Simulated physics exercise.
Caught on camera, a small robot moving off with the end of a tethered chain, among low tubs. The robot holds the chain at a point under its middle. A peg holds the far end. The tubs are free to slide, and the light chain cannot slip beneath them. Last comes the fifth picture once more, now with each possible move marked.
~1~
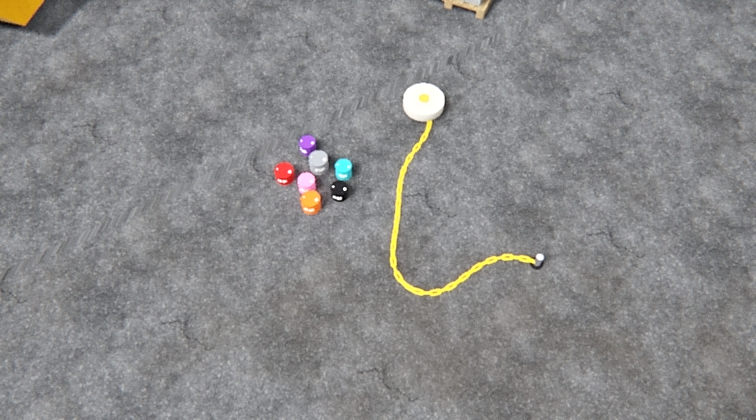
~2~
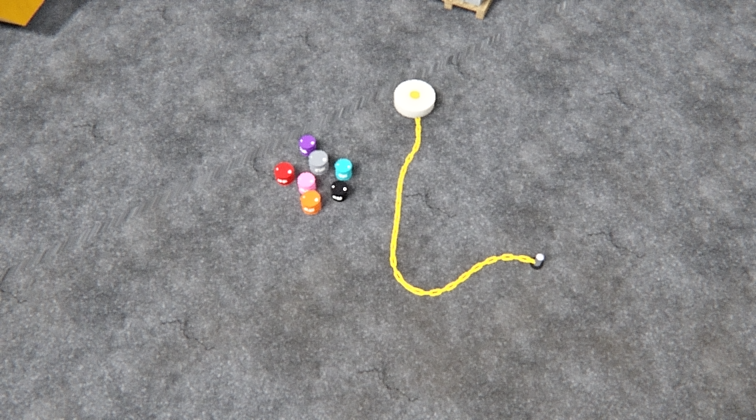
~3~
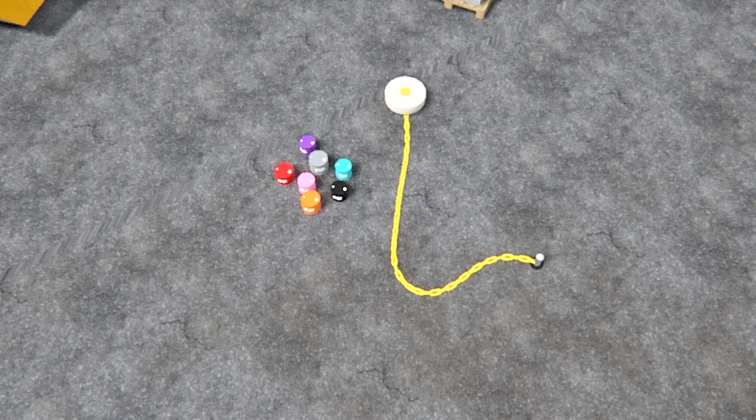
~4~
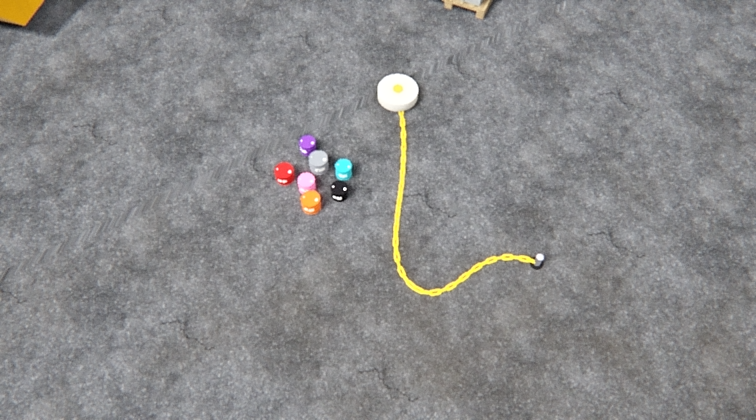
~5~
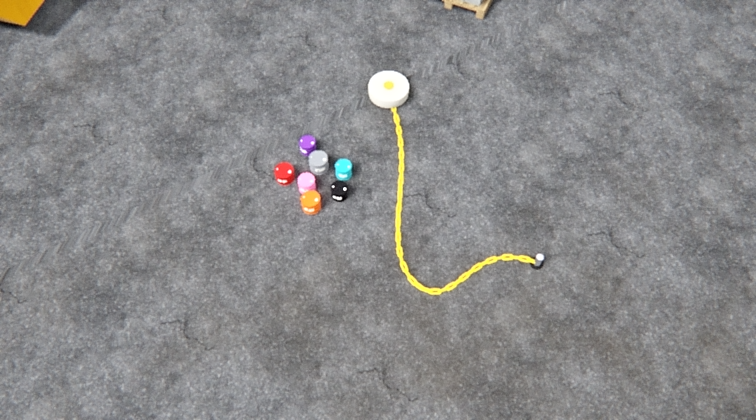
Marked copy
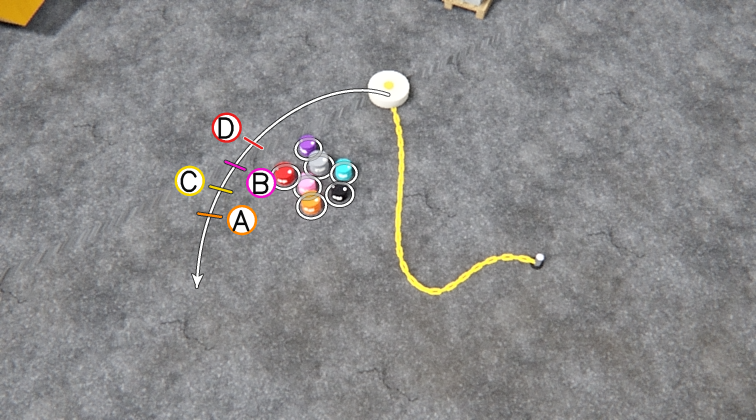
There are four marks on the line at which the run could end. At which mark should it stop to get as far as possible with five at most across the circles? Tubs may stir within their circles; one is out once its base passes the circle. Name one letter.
A.
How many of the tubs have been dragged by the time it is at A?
Four.
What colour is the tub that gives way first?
Purple.
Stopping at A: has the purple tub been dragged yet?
Yes.
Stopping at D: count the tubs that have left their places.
By then, none.
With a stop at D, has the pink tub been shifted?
No.
On the marked copy, A at (210, 215); B at (235, 166); C at (221, 189); D at (253, 143); the route from (389, 95) via (251, 146) to (197, 287).
Following A. Soon after the start, robot (308, 98).
Later, robot (243, 148).
In the end, robot (208, 211); grey tub (320, 173); purple tub (302, 172); red tub (285, 179); turquoise tub (339, 177); four over the rings.
As for the rest, B is within the limit but short; C is within the limit but short; D is within the limit but short.
